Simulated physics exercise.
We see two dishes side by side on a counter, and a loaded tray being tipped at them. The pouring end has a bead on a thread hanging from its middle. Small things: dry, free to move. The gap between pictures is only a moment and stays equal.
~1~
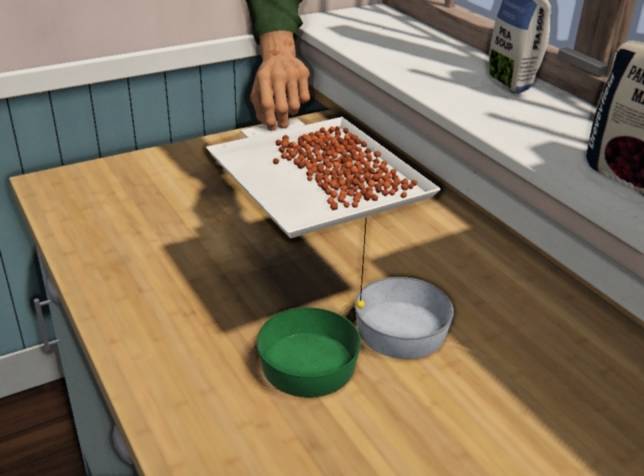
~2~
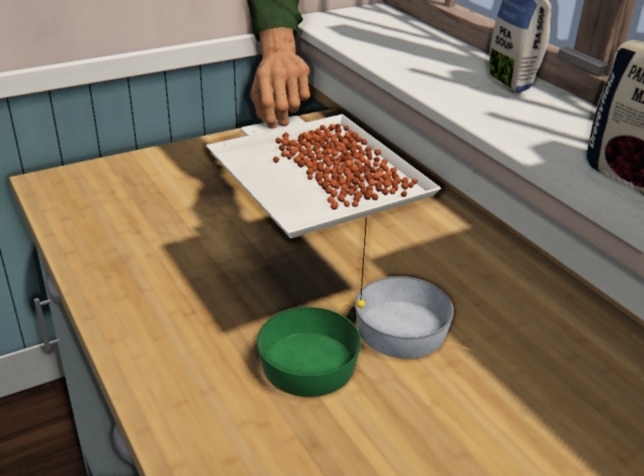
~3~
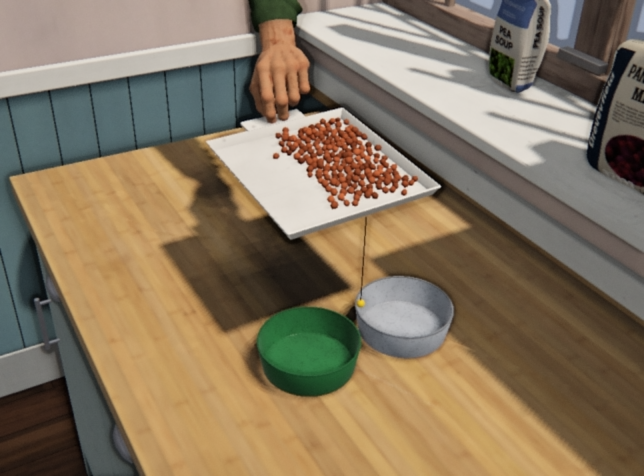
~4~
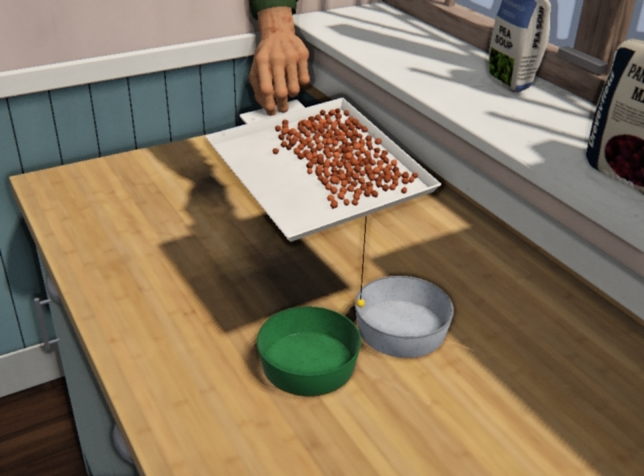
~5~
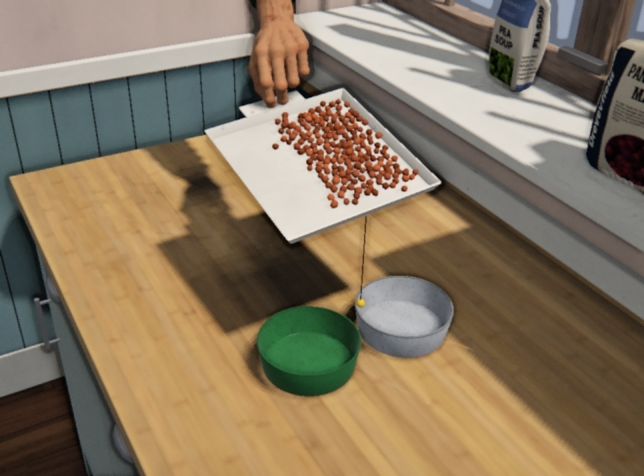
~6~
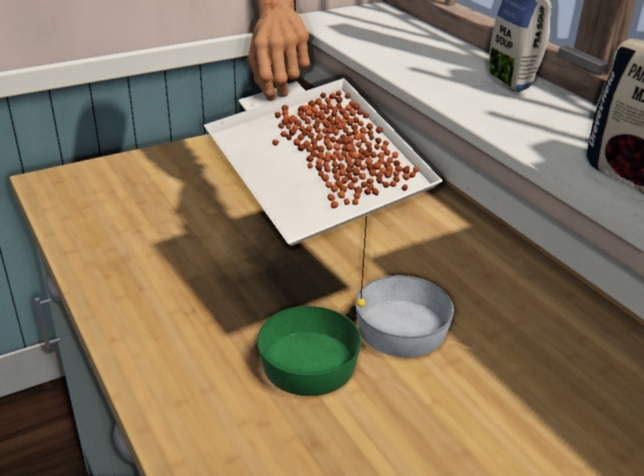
A hand slowly raises the back of a white tray above a wooden counter in a sunlit room, seen from above at an angle by a still camera. Small reddish-brown pellets cover the tray's right side, a yellow bead hangs on a thread from its front edge, and a green dish and a grey dish sit below. The tray steepens slightly, its front left corner dipping a little, while the pellets barely shift.
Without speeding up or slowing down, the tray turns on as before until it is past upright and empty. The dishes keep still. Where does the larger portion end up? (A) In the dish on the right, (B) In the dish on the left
In the dish on the left (B).
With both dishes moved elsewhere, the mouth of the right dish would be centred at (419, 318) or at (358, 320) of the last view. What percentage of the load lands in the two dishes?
You'd get 80 per cent first and 80 per cent second.
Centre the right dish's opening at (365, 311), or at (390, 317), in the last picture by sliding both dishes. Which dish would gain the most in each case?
The first time the left-side one comes out ahead, the second time the left-side one.
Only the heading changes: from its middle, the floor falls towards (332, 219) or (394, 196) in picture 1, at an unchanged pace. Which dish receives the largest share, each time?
So: The left-standing dish on the first go, the right-standing dish on the second.
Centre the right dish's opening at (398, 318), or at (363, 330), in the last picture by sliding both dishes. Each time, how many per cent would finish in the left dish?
Roughly 90% on the first try and 40% on the second.
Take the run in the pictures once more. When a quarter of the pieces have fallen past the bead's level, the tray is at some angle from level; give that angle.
That happens at around 60°.
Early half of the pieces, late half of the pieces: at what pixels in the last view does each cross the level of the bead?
I'd place the first part at (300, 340) and the rest at (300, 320).
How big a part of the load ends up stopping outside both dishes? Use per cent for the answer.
It comes to some 10 in a hundred.
Just after the last frame, tray tipped steeply; roughly two thirds on the tray; roughly a quarter in the left dish; about a tenth outside both; about a tenth in the air.
A moment on, tray tipped past a quarter turn; almost all in the left dish; just a few in the right dish; about a tenth outside both; just a few in the air.
Further on, tray tipped past a quarter turn; almost all in the left dish; just a few in the right dish; about a tenth outside both.
When it is over, tray tipped past a quarter turn; almost all in the left dish; just a few in the right dish; about a tenth outside both.
